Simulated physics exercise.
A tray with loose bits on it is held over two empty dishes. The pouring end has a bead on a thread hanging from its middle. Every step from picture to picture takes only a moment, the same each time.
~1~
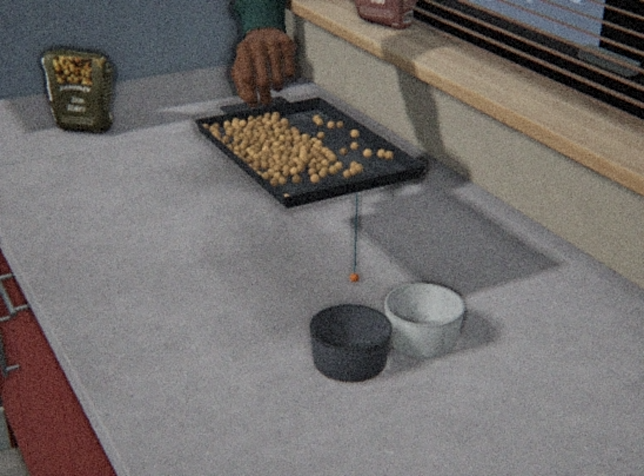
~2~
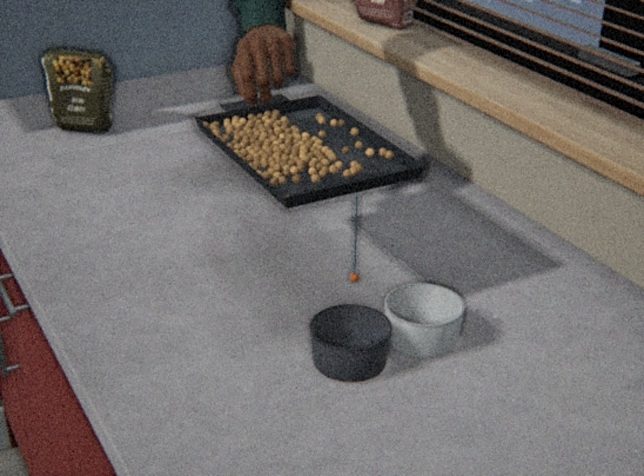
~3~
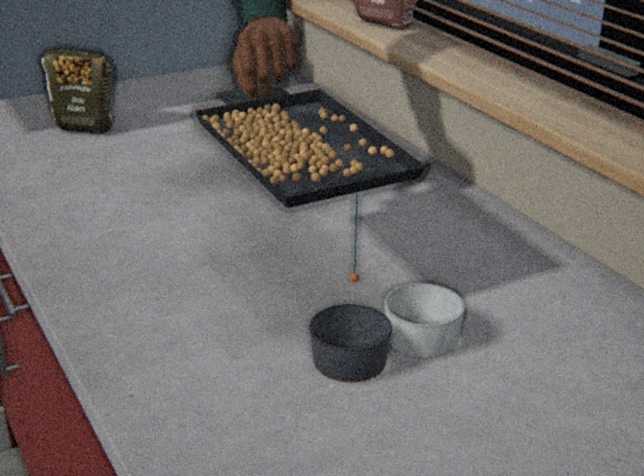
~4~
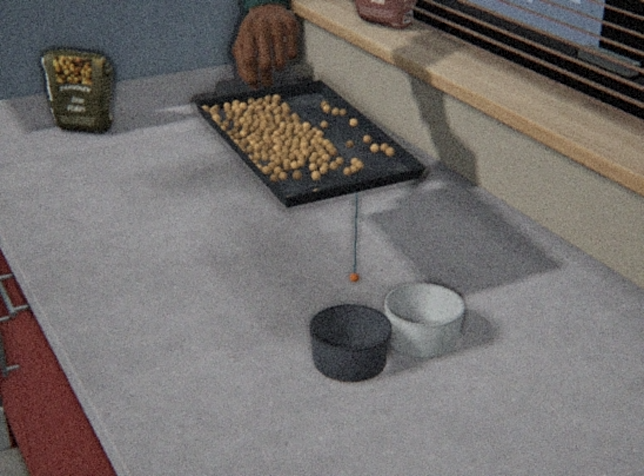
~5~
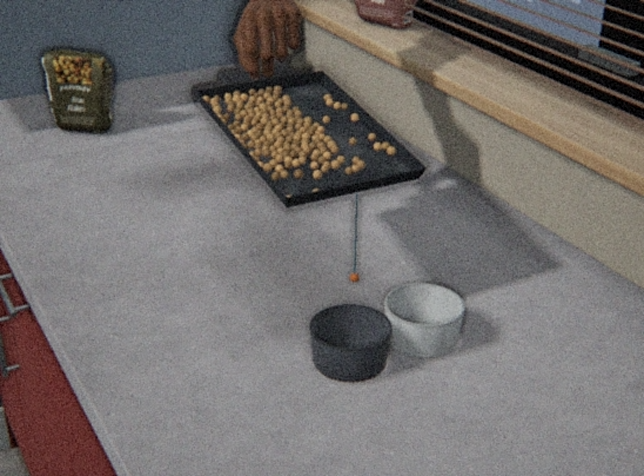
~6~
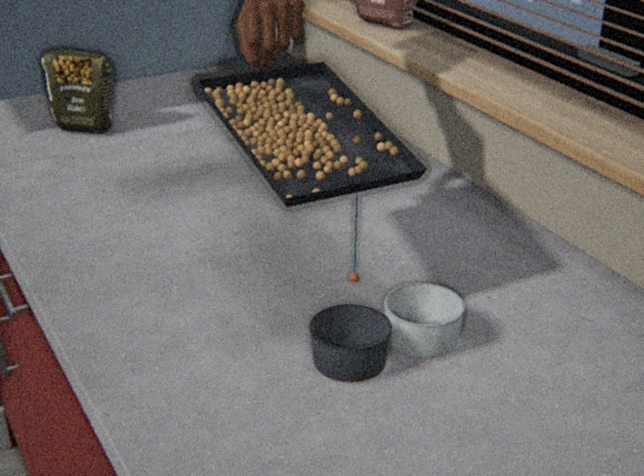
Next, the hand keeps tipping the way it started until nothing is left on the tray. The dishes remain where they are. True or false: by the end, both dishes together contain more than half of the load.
True.
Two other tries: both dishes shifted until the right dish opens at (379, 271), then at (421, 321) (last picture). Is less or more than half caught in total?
Held in all, by try: A smaller portion, then a smaller portion.
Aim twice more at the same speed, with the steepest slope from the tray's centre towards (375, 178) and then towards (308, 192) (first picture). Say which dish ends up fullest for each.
For the first place it's the right-side dish, for the second the left-side dish.
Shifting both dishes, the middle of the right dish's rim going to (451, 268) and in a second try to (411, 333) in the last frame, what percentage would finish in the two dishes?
In order: 30 percent and 0 percent.
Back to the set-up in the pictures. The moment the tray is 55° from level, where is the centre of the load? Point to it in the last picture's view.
I'd put the middle close to (356, 171).
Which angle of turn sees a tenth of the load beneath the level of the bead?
Somewhere near 60 degrees, I'd say.
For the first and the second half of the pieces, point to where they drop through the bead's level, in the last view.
The opening part goes through (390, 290); what follows goes through (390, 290).
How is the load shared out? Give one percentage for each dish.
For the left dish some 30 %, for the right dish some 50 %.
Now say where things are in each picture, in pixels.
The first picture shows corners of the pouring end (287, 195) and (420, 165), level; middle of the load (276, 146), round wooden beads; left dish (371, 362); right dish (446, 338); bead on its thread (355, 278).
The second picture shows corners of the pouring end (287, 195) and (420, 165), level; middle of the load (277, 144).
The third picture shows corners of the pouring end (287, 195) and (420, 165), tipped barely, level across its low end; middle of the load (277, 140).
The fourth picture shows corners of the pouring end (288, 195) and (421, 166), tipped a little, level across its low end; middle of the load (277, 134), just a few on the move.
The fifth picture shows corners of the pouring end (288, 195) and (421, 167), tipped a little, level across its low end; middle of the load (278, 129), about a tenth on the move.
The sixth picture shows corners of the pouring end (289, 195) and (422, 167), tipped a little, level across its low end; middle of the load (281, 125), almost all on the move; left dish (371, 362); right dish (446, 338).
Just after the last frame, tray tipped steeply; the larger part on the tray; just a few in the left dish; just a few in the right dish; just a few outside both; just a few in the air.
A moment on, tray tipped right over; about a tenth on the tray; roughly a quarter in the left dish; roughly a third in the right dish; about a tenth outside both; about a tenth in the air.
Further on, tray tipped past a quarter turn; roughly a third in the left dish; roughly half in the right dish; roughly a quarter outside both.
When it is over, tray tipped past a quarter turn; roughly a third in the left dish; roughly half in the right dish; roughly a quarter outside both.
